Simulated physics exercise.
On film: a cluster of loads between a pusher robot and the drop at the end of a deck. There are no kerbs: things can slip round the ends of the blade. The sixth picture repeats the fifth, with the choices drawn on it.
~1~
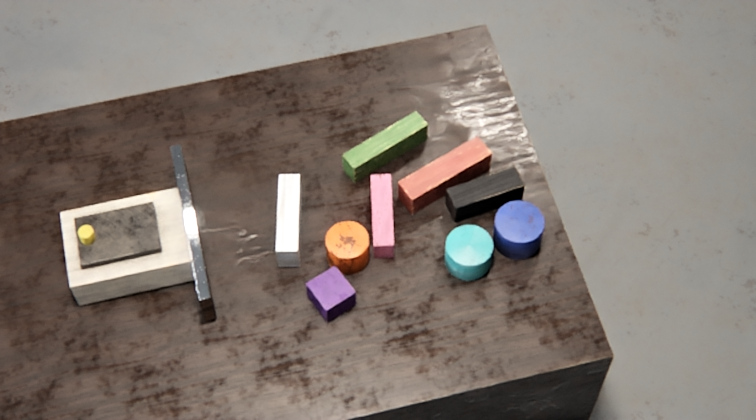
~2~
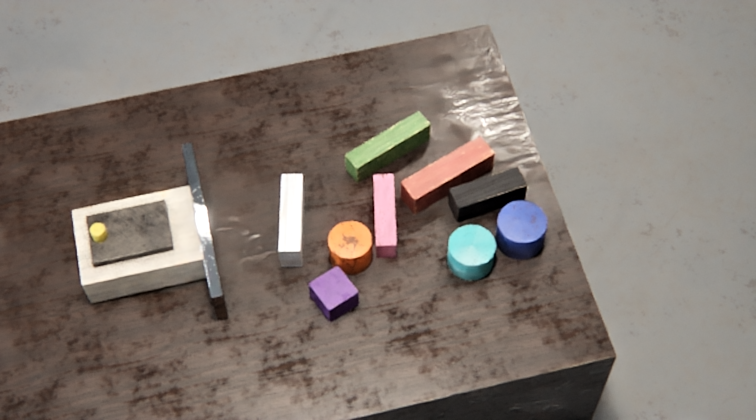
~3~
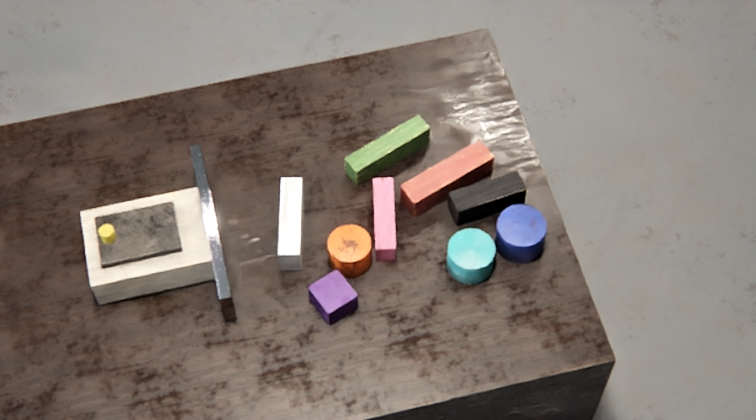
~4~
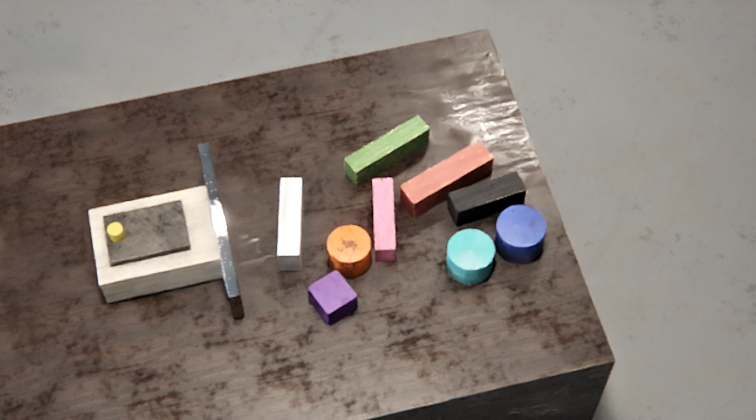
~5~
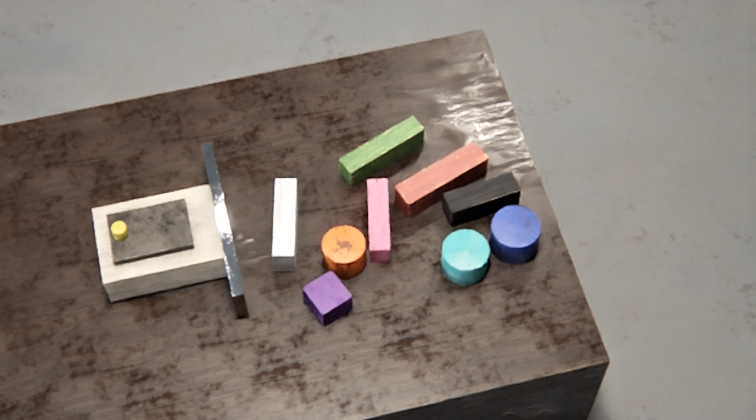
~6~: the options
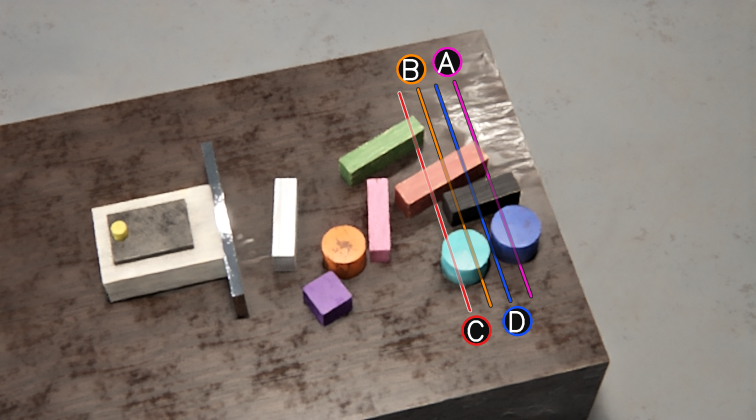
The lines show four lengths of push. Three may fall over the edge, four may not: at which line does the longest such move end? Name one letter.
At A, and not beyond.
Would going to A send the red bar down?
By then, yes.
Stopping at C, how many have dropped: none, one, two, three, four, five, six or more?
In all, none.
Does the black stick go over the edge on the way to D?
Yes.
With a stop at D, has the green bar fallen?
By then, no.
On the copy, A at (491, 183); B at (452, 191); C at (433, 196); D at (471, 187).
On A. First, robot (256, 208); purple crate (358, 302); pink bar (394, 218).
Then, robot (353, 187); black stick (514, 196); blue canister (525, 232).
Finally, robot (428, 172); blue canister over the edge; red bar over the edge; three fallen.
By contrast, B is within the limit but short; C is within the limit but short; D is within the limit but short.
